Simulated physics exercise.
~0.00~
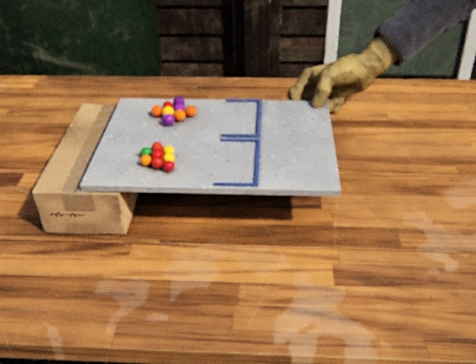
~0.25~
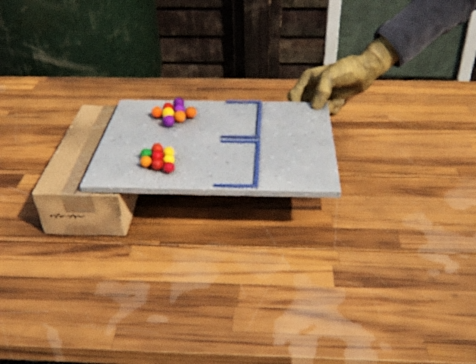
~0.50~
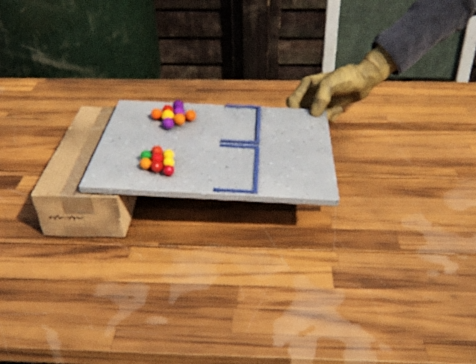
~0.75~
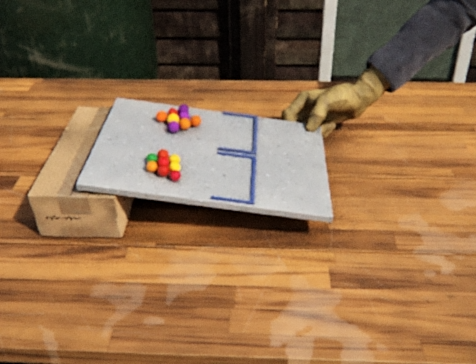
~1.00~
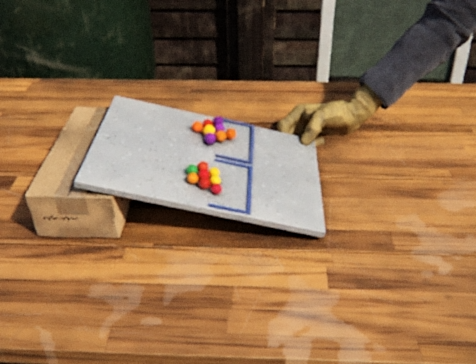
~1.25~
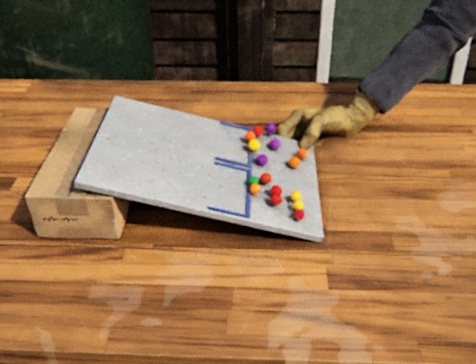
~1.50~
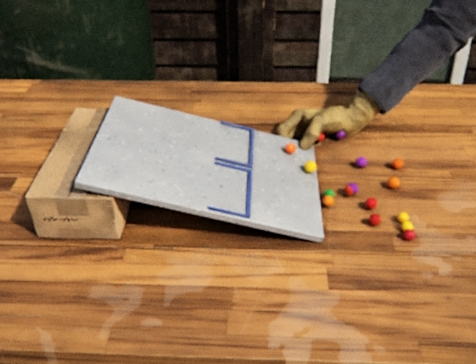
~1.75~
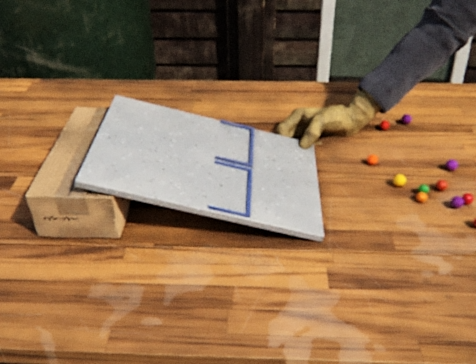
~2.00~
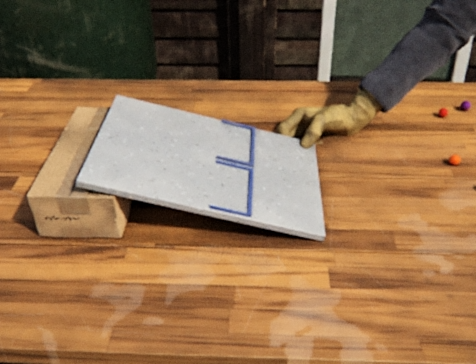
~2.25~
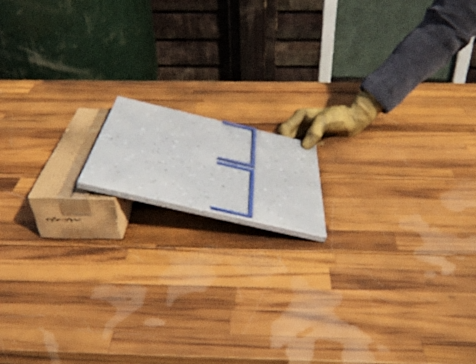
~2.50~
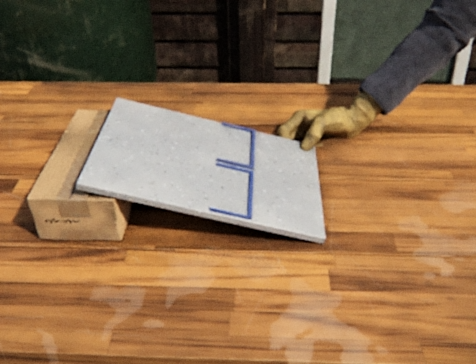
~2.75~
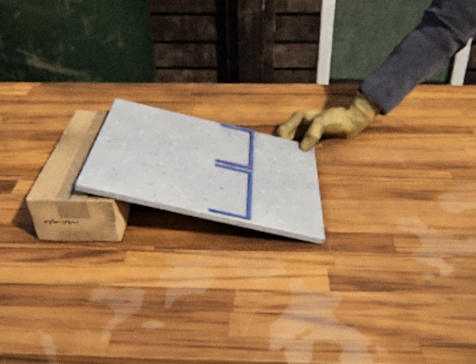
In the video, a gloved hand lowers the right end of a gray board propped on a block, and two clusters of colorful balls roll right over the blue bars, scatter across the wooden table and leave view, leaving the board tilted and empty with the hand beside it.
